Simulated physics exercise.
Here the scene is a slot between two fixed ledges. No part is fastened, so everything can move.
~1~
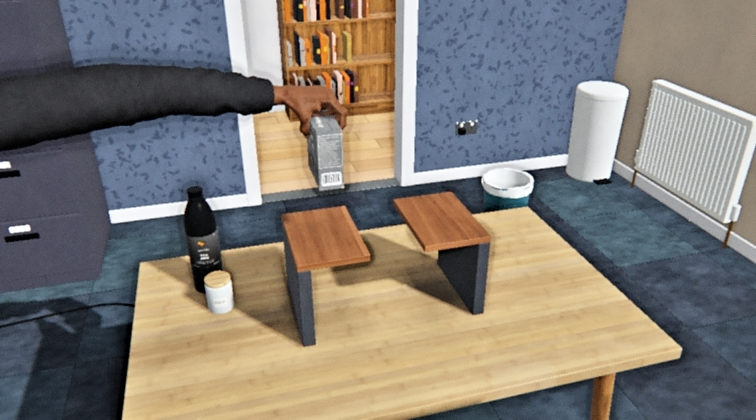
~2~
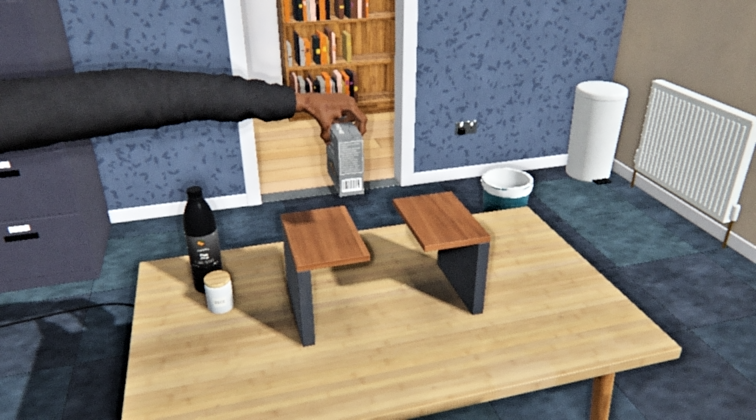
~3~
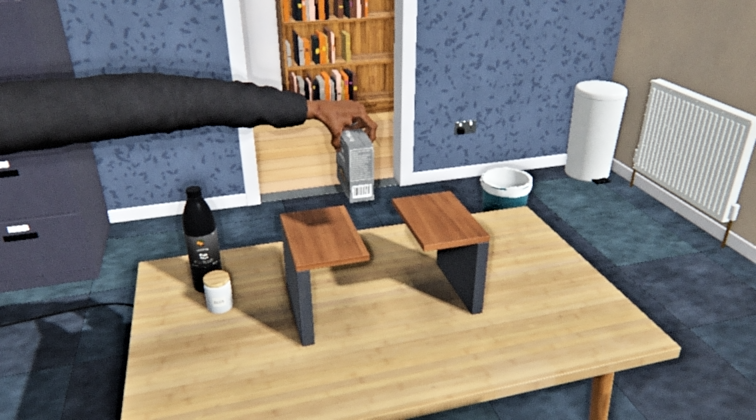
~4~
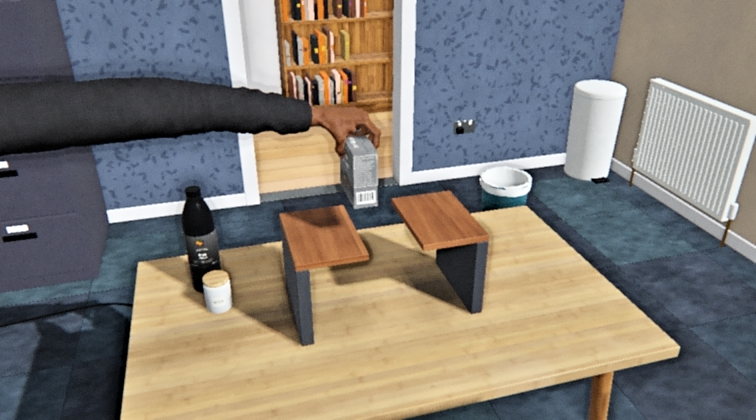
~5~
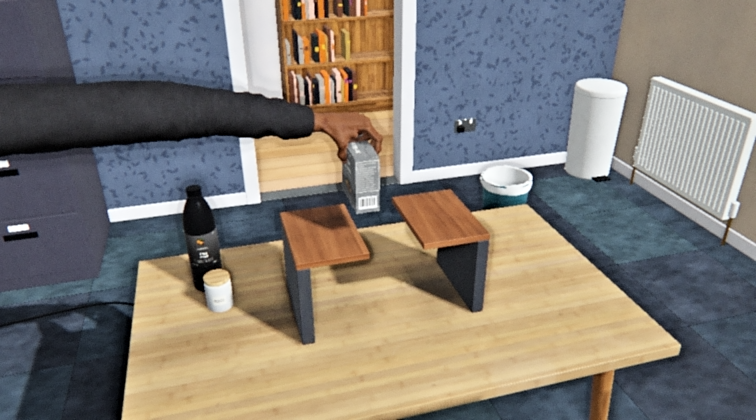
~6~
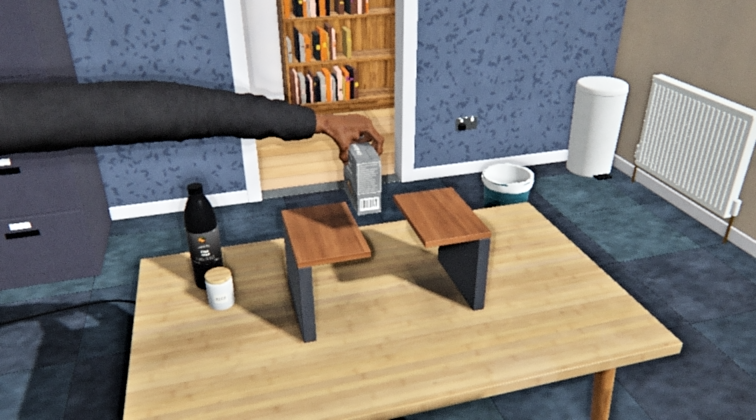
Grey packet gripped by a hand moving slightly right and down above the gap between two wooden-topped stands, then hovering there.
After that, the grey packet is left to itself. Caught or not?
Most likely it will go right down.
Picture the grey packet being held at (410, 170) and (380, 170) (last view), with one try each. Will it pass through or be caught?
First it gets held up, second it falls clear through.
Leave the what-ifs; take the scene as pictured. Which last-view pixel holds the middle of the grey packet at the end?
It finishes at around (356, 292).
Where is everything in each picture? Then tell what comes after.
In the first frame, being brought over the gap; grey packet (324, 149); white jar (219, 292).
In the second frame, being brought over the gap; grey packet (344, 155); white jar (219, 292).
In the third frame, being brought over the gap; grey packet (354, 162); white jar (218, 292).
In the fourth frame, being brought over the gap; grey packet (358, 168); white jar (218, 292).
In the fifth frame, being brought over the gap; grey packet (360, 173); white jar (218, 291).
In the sixth frame, held still over the gap; grey packet (361, 175); white jar (220, 289).
Then, 0.20 s past the last view, grey packet displaced a little near (362, 195).
Then, 0.40 s past the last view, grey packet rocked 57° from its first pose near (386, 215).
Then, 0.60 s past the last view, grey packet on its side near (364, 289).
Finally, down or leaning hard on the stand or table, grey packet; the other 2 still in place. Final places as the last picture's camera would see them, grey packet near (356, 292). The packet drops through.
